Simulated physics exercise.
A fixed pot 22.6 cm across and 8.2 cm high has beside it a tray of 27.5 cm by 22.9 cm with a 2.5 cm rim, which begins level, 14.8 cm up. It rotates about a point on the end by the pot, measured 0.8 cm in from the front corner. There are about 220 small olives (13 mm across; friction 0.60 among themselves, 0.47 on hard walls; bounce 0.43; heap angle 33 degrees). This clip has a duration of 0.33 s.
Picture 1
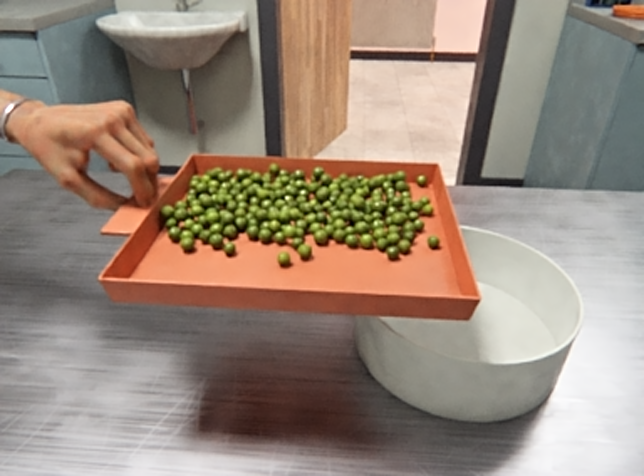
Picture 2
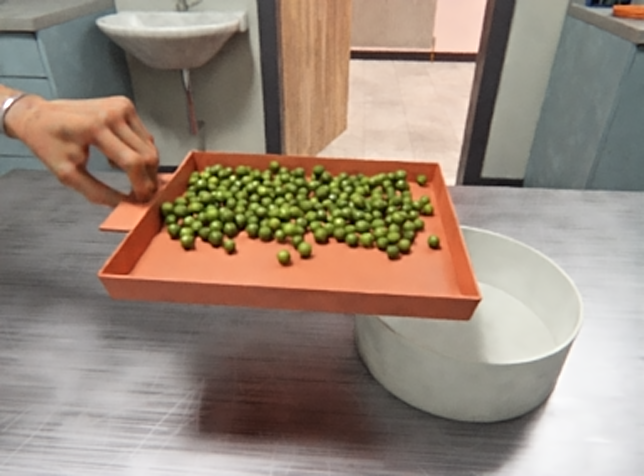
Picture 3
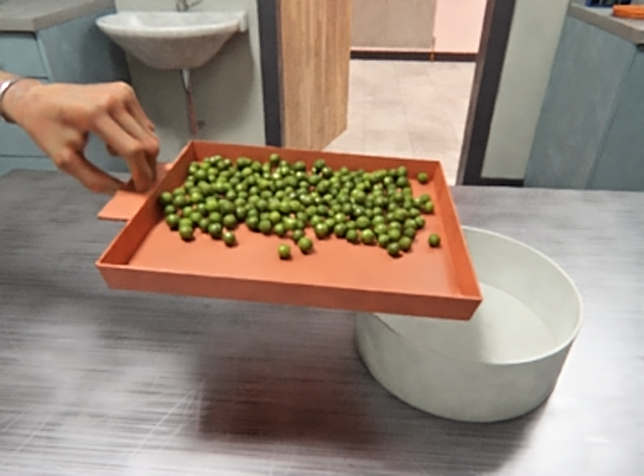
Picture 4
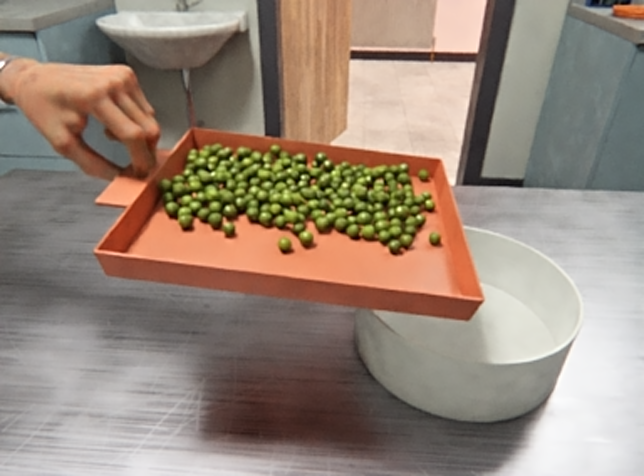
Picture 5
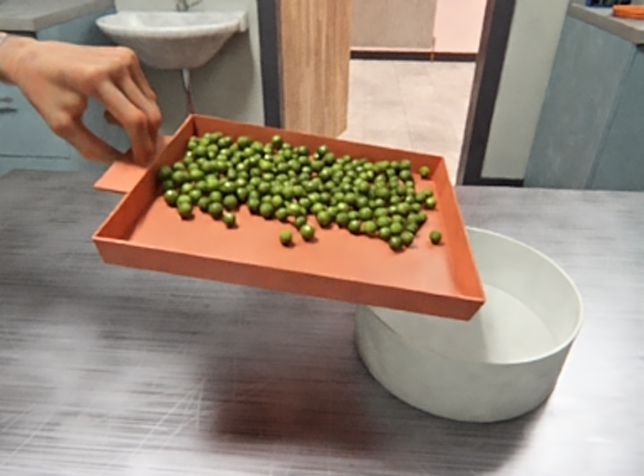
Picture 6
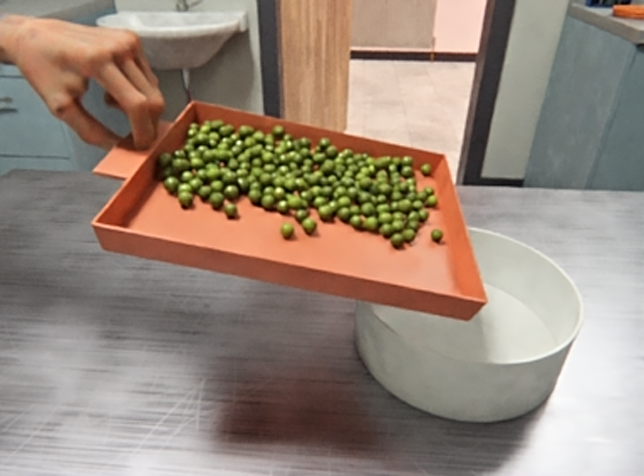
A hand slowly raises the left end of an orange tray of small green olives.
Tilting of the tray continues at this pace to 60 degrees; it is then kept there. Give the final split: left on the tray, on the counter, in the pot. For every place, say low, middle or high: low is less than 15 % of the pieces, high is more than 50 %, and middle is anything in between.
Here is the split: Tray: High; counter: Low; pot: Low.
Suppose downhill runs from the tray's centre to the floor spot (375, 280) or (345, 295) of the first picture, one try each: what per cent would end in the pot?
About 0 and 0 per cent.
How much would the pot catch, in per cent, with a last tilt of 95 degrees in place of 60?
That comes out at some 45 per cent.
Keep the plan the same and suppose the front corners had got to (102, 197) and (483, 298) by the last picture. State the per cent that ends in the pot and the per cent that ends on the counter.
Per cent by place - pot 5, counter 5.
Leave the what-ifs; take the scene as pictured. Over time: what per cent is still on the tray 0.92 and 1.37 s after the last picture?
About 100, 95.
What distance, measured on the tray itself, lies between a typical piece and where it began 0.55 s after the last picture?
It has moved some 7 cm from its start.
Then, 0.55 s after the last picture, tilt 34 degrees; the tray holds 100 %, the pot 0 %.
Then, 0.92 s after the last picture, tilt 50 degrees; the tray holds 100 %, the pot 0 %.
Then, 1.37 s after the last picture, tilt 60 degrees; the tray holds 95 %, the pot 0 %.
In the end, tray 95 %, counter 0 %, pot 0 %.
